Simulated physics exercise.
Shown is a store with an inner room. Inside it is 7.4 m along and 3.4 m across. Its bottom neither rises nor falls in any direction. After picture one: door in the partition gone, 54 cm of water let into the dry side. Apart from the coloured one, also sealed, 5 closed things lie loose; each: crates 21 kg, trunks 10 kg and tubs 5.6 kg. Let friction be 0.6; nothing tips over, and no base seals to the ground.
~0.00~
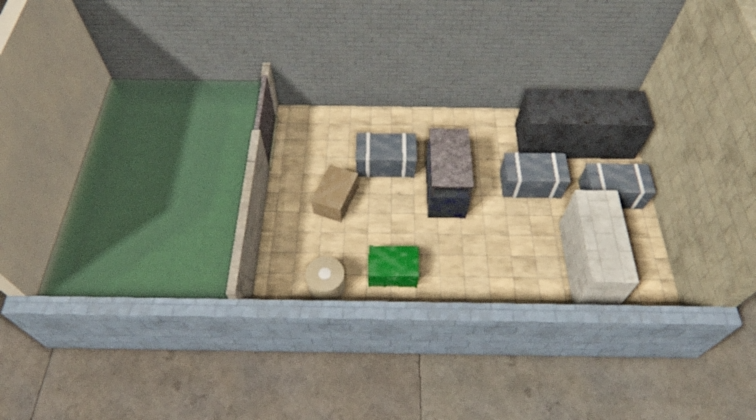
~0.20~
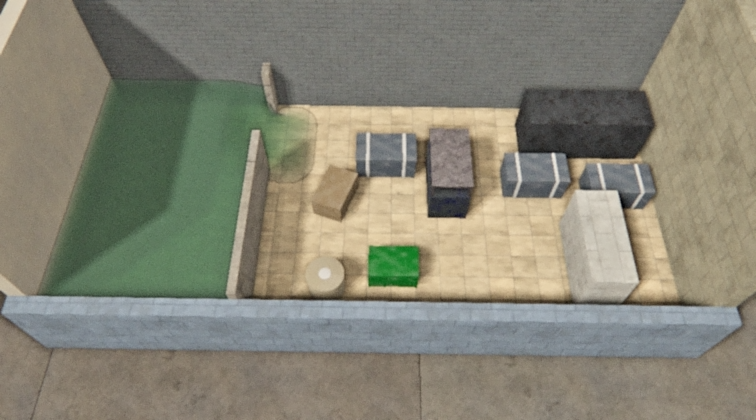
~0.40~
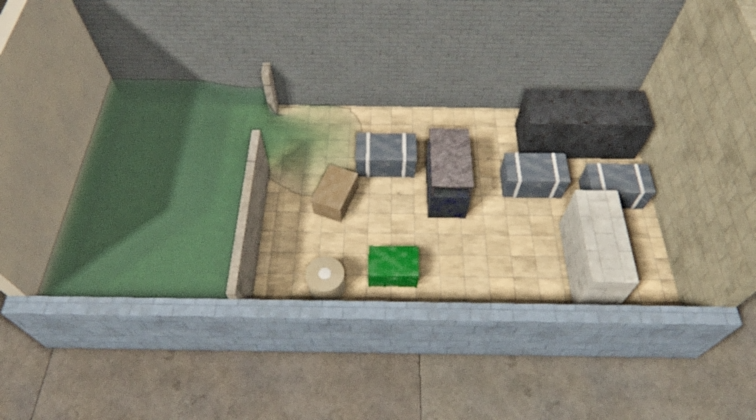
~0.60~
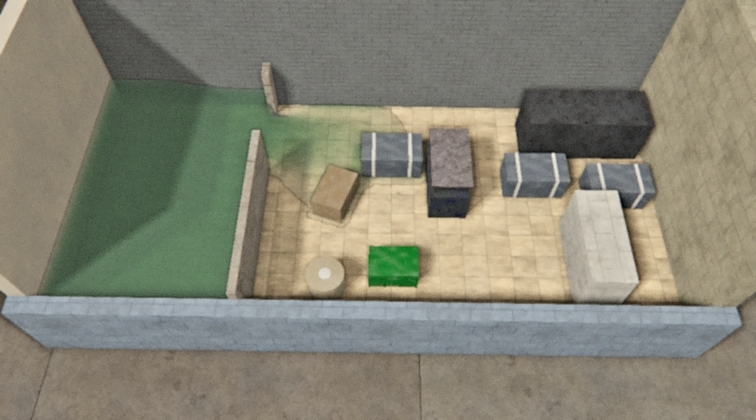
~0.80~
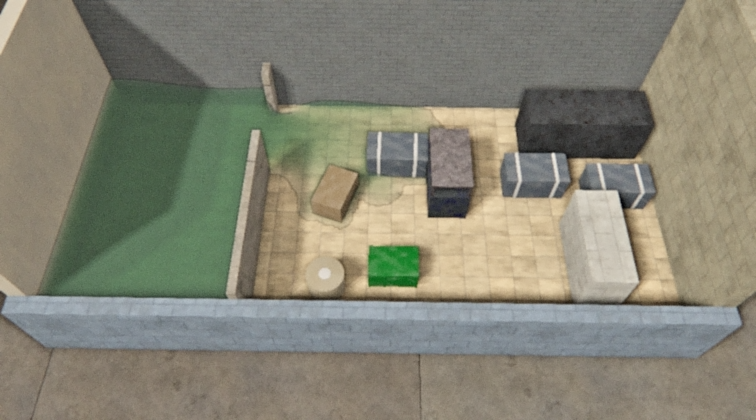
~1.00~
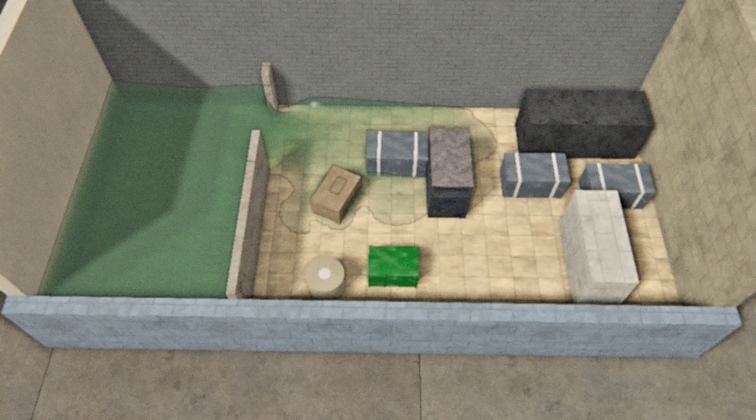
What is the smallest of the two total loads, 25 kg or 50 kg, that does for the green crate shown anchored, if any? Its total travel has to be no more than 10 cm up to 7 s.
50 kg.
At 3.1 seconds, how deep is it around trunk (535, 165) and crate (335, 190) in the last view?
Close to 6 and 6 centimetres.
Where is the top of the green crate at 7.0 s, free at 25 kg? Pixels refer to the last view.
Pixel estimate: Near (291, 232).
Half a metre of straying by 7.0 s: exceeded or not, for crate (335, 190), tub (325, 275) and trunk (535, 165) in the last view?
First does not reach it, second exceeds it, third exceeds it.
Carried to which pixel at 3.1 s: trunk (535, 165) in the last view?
Position: About (550, 231).
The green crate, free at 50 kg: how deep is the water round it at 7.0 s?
Something like 12 centimetres.
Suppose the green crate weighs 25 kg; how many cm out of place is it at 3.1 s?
About 20 cm off its spot.
After 1.4 s the green crate would be 0 cm from its start with 25 kg and 0 cm from its start with 50 kg; 0 cm of water round it then.
After 3.1 s the green crate would be 19 cm from its start with 25 kg and 0 cm from its start with 50 kg; 6 cm of water round it then.
After 4.9 s the green crate would be 61 cm from its start with 25 kg and 0 cm from its start with 50 kg; 8 cm of water round it then.
After 7.0 s the green crate would be 130 cm from its start with 25 kg and 0 cm from its start with 50 kg; 12 cm of water round it then.
